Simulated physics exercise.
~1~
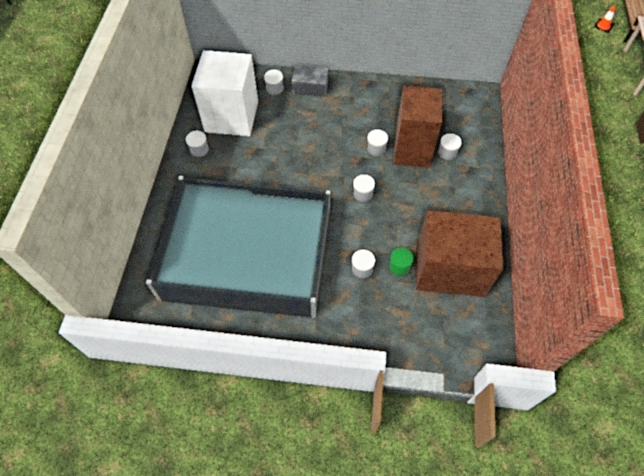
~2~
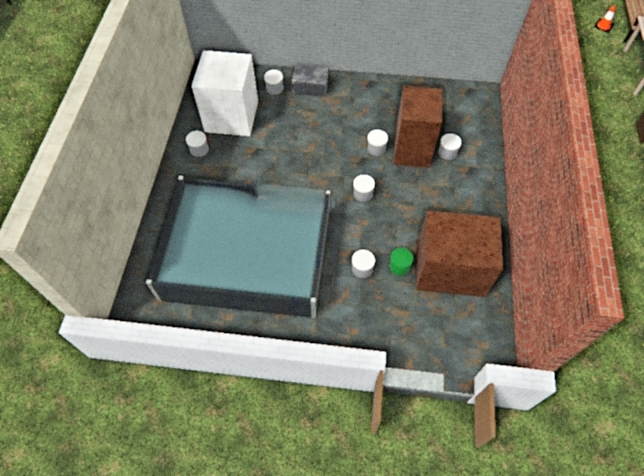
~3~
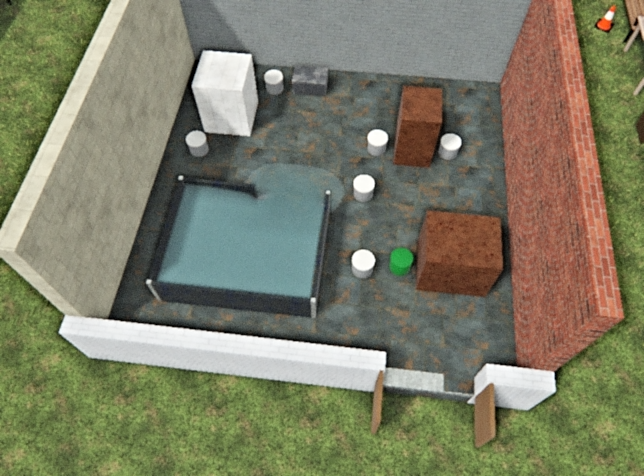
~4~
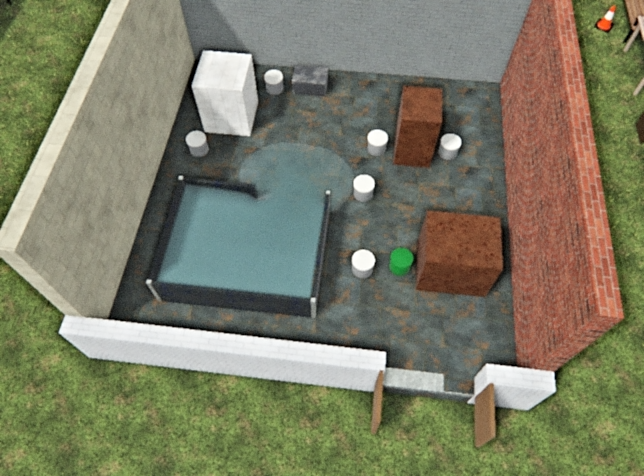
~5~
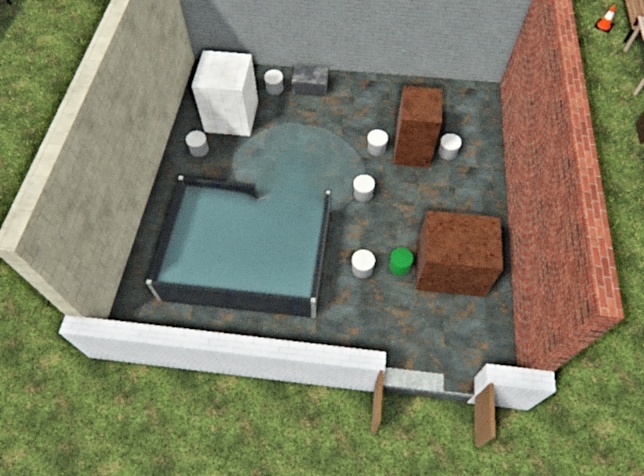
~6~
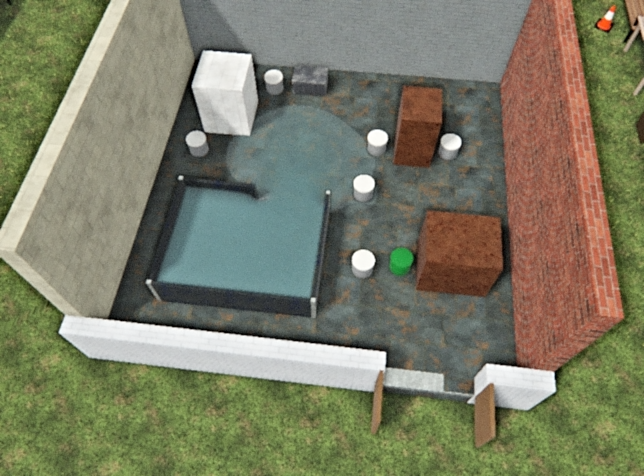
Water poured out through a gap in the back side of the open tank and spread in a widening pool across the yard floor, while the green pail and the other items stayed put.
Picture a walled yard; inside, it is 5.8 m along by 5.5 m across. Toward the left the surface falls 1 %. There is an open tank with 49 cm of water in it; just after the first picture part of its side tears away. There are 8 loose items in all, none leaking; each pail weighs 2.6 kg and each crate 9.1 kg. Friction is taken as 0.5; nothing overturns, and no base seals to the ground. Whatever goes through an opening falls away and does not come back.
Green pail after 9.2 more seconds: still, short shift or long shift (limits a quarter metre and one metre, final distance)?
Result: Near standstill.
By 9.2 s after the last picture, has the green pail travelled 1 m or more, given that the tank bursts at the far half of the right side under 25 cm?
Well, the green pail is flushed away.
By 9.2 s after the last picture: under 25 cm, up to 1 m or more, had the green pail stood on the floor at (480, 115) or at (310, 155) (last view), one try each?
One try each gives this: It wanders off a long way, then it wanders off a long way.
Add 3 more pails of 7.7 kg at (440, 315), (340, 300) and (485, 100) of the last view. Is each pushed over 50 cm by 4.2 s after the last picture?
First within, then within, then beyond.
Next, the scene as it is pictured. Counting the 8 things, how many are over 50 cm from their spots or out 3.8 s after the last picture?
I count 3 of them.
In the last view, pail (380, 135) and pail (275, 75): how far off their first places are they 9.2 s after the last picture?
The first ends 200 cm from its start, the second 500 cm.
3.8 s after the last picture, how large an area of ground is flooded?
Around 21 m2 of it.
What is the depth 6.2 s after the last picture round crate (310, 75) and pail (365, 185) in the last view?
Close to 11 and 3 centimetres.
Then, 1.2 s after the last picture the green pail is near (402, 258), 0.0 m from its start, aground; 0 of 8 are out; 3 afloat.
Then, 3.8 s after the last picture the green pail is near (402, 258), 0.0 m from its start, aground; 0 of 8 are out; 3 afloat.
Then, 6.2 s after the last picture the green pail is near (402, 258), 0.0 m from its start, aground; 0 of 8 are out; 5 afloat.
Then, 9.2 s after the last picture the green pail is near (402, 258), 0.0 m from its start, aground; 0 of 8 are out; 7 afloat.
